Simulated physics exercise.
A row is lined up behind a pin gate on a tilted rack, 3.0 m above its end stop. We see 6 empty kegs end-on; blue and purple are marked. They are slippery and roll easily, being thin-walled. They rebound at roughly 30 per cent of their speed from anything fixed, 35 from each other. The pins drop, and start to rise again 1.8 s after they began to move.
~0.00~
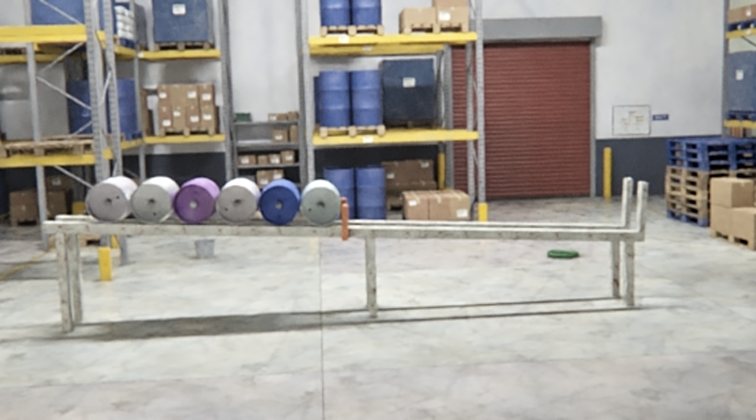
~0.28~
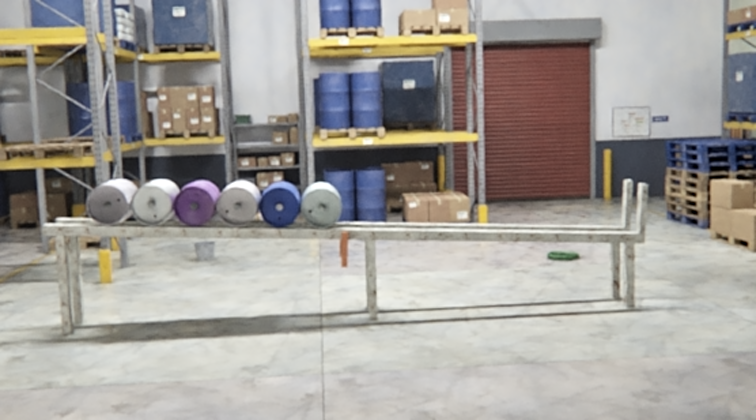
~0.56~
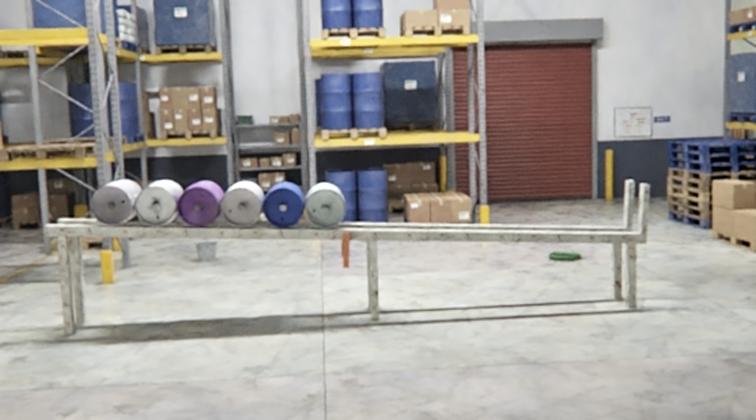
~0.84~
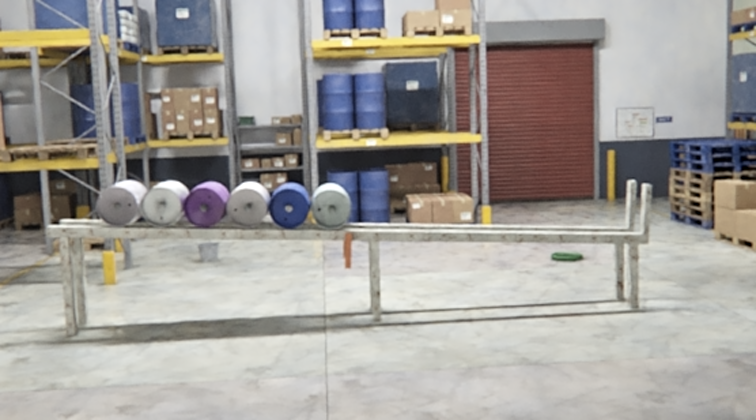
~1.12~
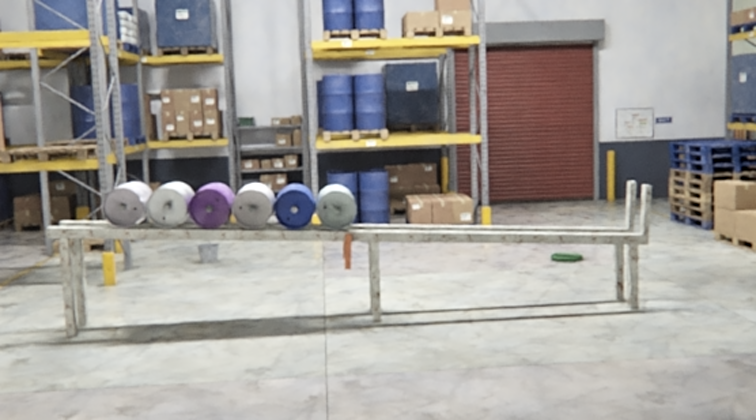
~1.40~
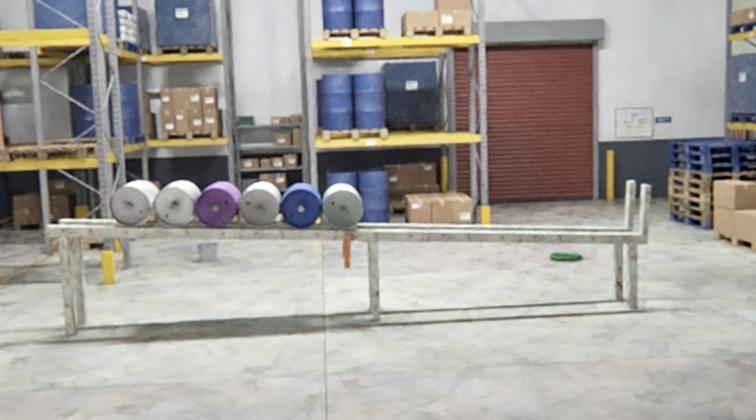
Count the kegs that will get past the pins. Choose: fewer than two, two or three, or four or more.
Out of 6: Fewer than two.
By 1.7 s, blue is on the rails, 35 cm above the pins, rolling right; purple is on the rails, 115 cm above the pins, rolling right; 1 below the pins.
By 1.9 s, blue is on the rails, 30 cm above the pins, rolling right; purple is on the rails, 110 cm above the pins, rolling right; 1 below the pins.
Finally (5.2 s), blue is on the rails, 25 cm above the pins; purple is on the rails, 105 cm above the pins; 1 below the pins.
